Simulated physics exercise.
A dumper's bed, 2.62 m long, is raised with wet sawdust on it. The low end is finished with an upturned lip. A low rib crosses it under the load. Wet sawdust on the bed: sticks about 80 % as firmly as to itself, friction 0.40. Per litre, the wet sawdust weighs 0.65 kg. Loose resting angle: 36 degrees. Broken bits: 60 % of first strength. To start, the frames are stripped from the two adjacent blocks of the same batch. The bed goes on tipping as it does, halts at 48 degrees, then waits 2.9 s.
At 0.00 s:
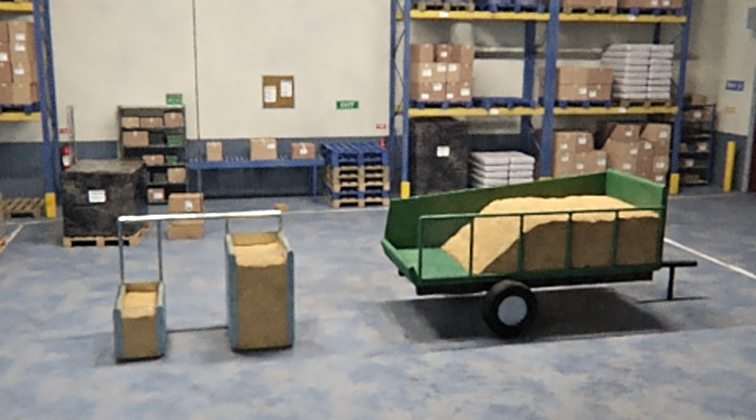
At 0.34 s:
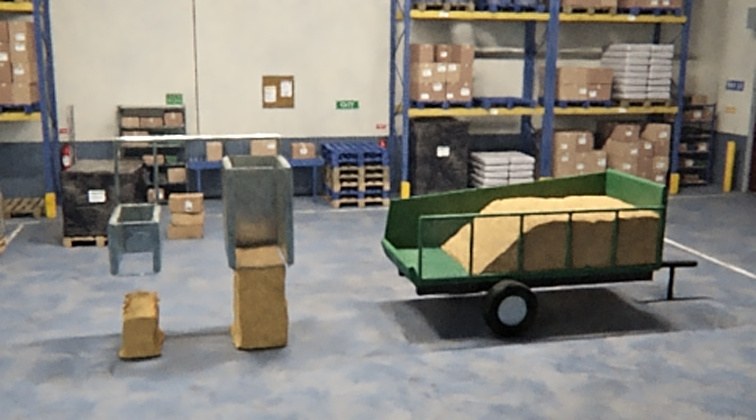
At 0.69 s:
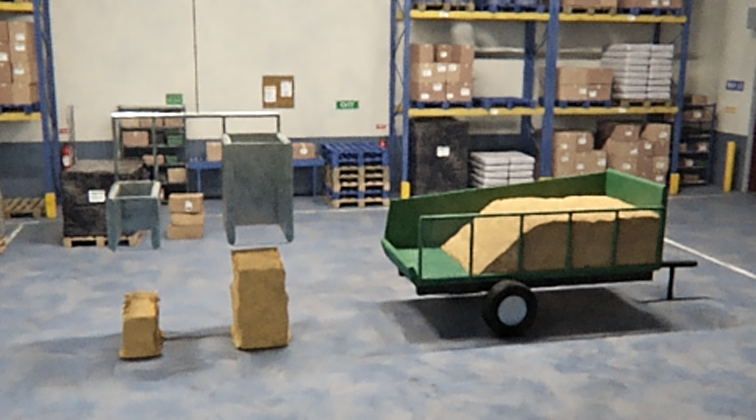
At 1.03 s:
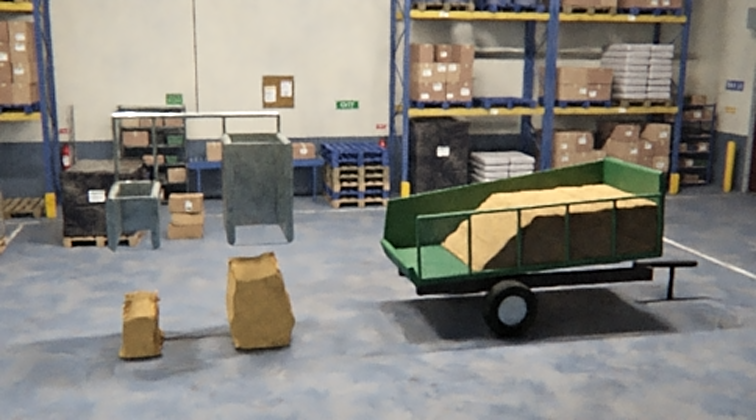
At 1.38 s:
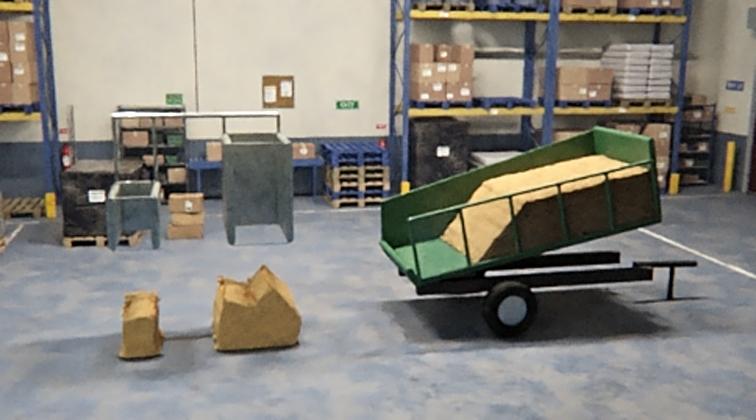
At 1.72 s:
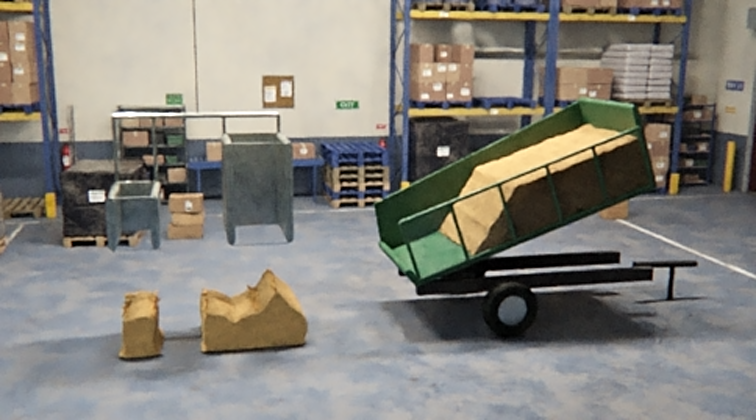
At first, two open casings enclose blocks of wet sawdust beside a loaded green trailer in a warehouse. The casings lift clear, leaving both blocks standing; then the taller one slumps and spreads while the smaller keeps its shape, and the trailer's bed tilts steadily upward at the right, still carrying its load.
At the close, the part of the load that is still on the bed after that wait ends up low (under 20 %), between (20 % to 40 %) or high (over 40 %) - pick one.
It ends up between.
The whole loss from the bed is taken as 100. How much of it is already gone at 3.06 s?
Estimate: 0 %.
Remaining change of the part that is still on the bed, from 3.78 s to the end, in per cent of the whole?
Change to the end: Approx. 40 %.
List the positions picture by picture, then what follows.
The first frame shows top of the high end at (662, 189), tilt 0 degrees; front end of the wet sawdust at (481, 274); test blocks 39 cm, 84 cm high (left to right).
The second frame shows top of the high end at (662, 189), tilt 0 degrees; front end of the wet sawdust at (481, 274); test blocks 39 cm, 82 cm high (left to right).
The third frame shows top of the high end at (662, 189), tilt 0 degrees; front end of the wet sawdust at (481, 274); test blocks 39 cm, 80 cm high (left to right).
The fourth frame shows top of the high end at (660, 176), tilt 3 degrees; front end of the wet sawdust at (481, 271); test blocks 39 cm, 73 cm high (left to right).
The fifth frame shows top of the high end at (648, 142), tilt 11 degrees; front end of the wet sawdust at (480, 262); test blocks 39 cm, 59 cm high (left to right).
The sixth frame shows top of the high end at (632, 110), tilt 19 degrees; front end of the wet sawdust at (478, 254); test blocks 39 cm, 54 cm high (left to right).
By 2.33 s, the tilt is 34 degrees and 100 % is on the bed.
By 3.06 s, the tilt is 48 degrees and 100 % is on the bed.
By 3.78 s, the tilt is 48 degrees and 70 % is on the bed.
By 4.50 s, the tilt is 48 degrees and 38 % is on the bed.
By 5.92 s, at the end, the tilt is 48 degrees and 31 % is on the bed.
